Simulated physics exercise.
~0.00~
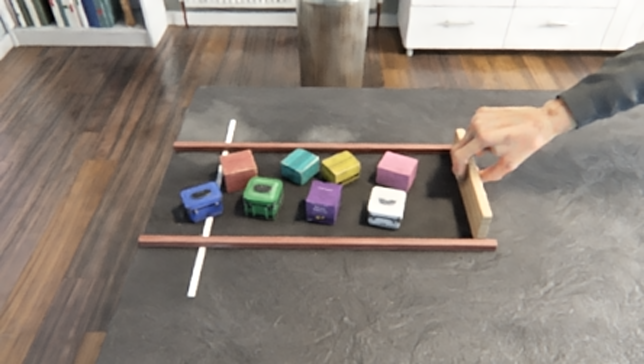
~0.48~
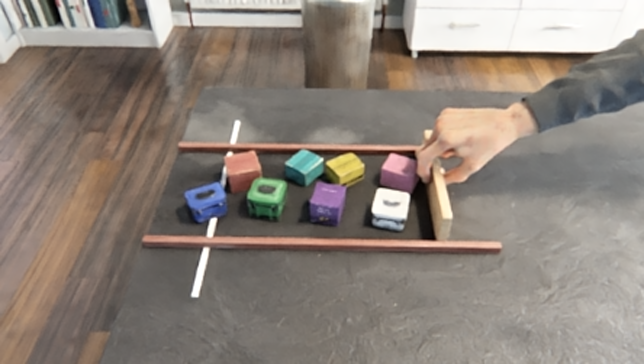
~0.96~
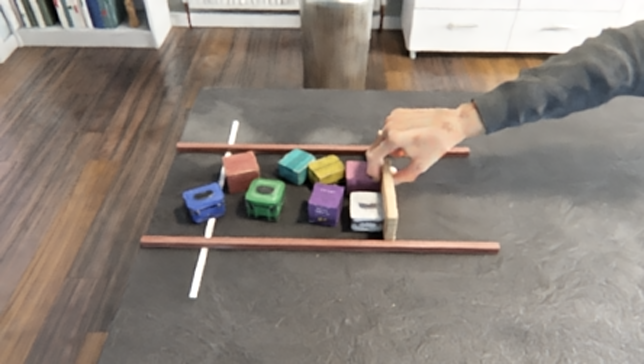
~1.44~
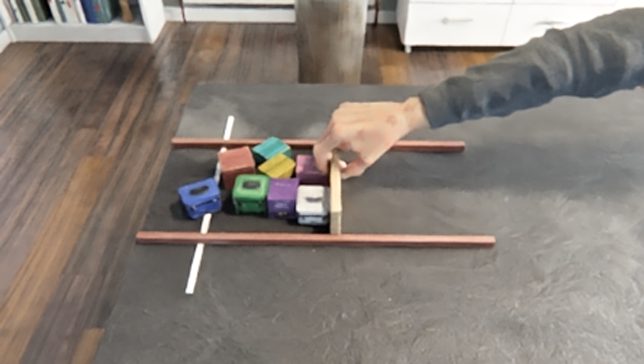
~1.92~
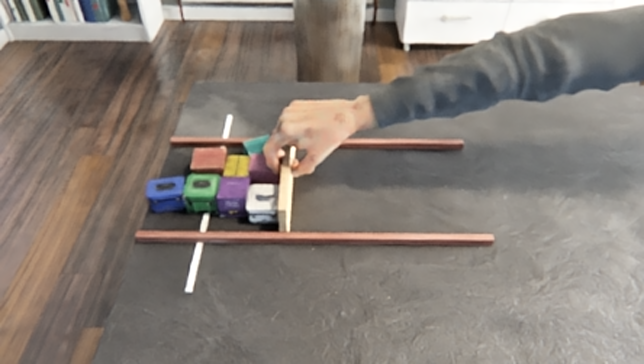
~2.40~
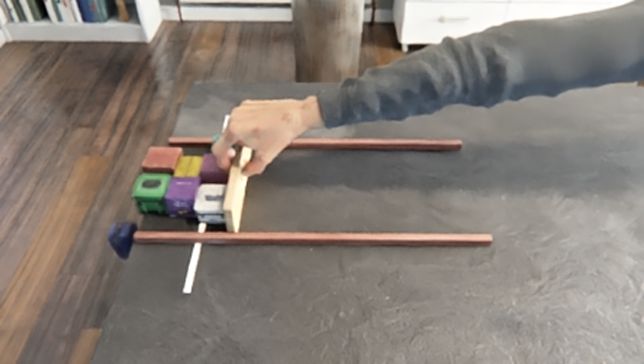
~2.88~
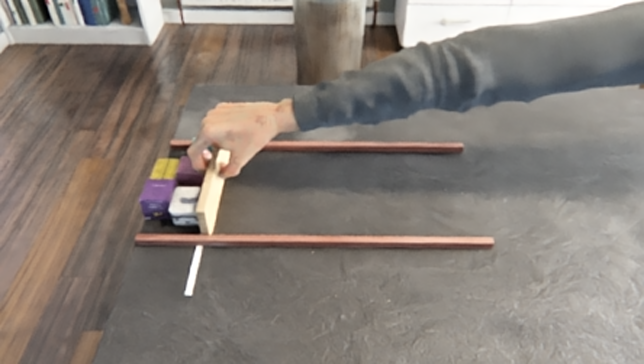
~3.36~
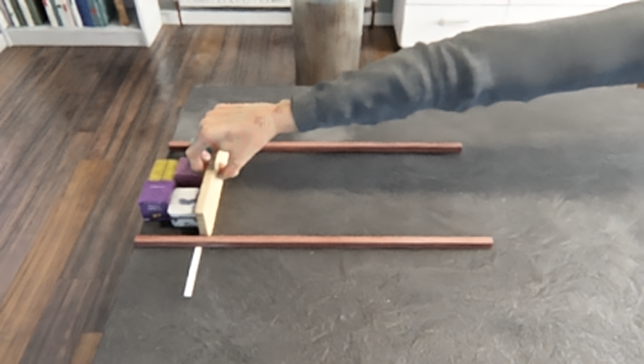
The video shows a hand sliding an upright wooden board left between two rails, pushing a cluster of small colourful cases and blocks past a white tape strip toward a table's edge. The blue, green and red ones go over, while the purple, yellow, white and pink ones remain.
